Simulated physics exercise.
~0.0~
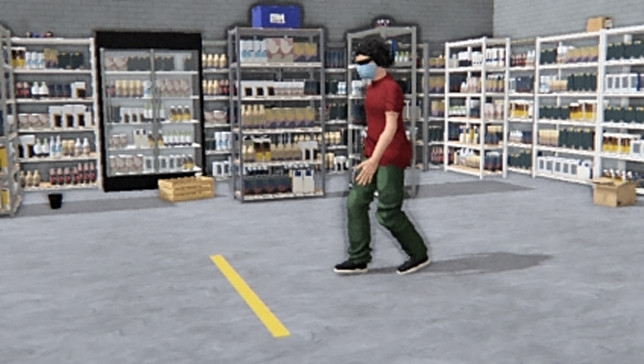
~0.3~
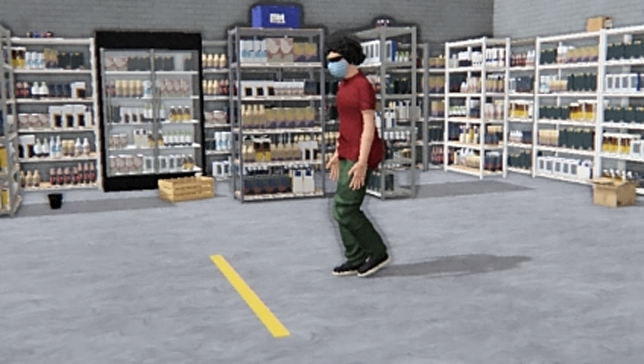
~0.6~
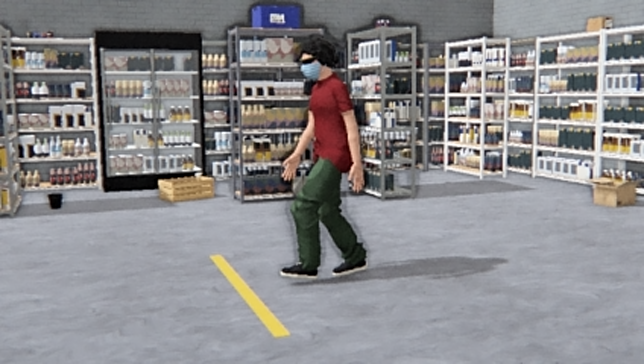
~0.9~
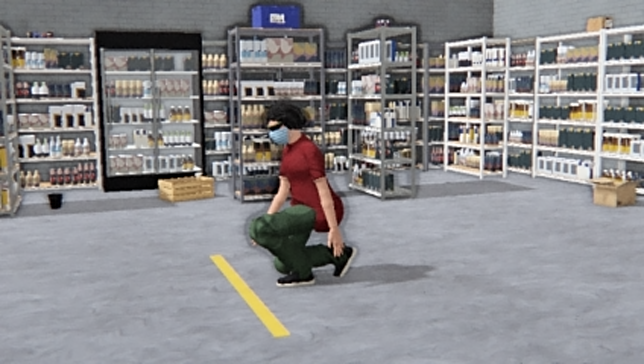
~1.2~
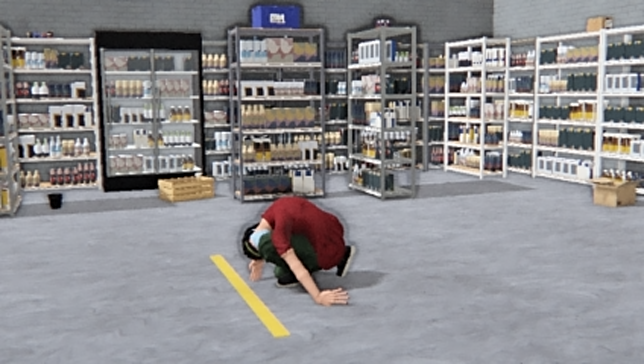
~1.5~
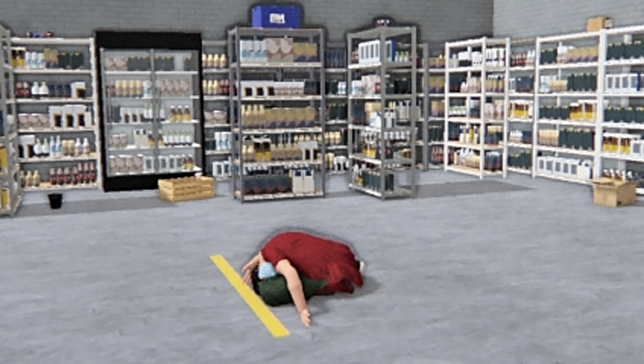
A masked person in a red shirt walks left, crumples down, and folds forward beside a yellow strip.
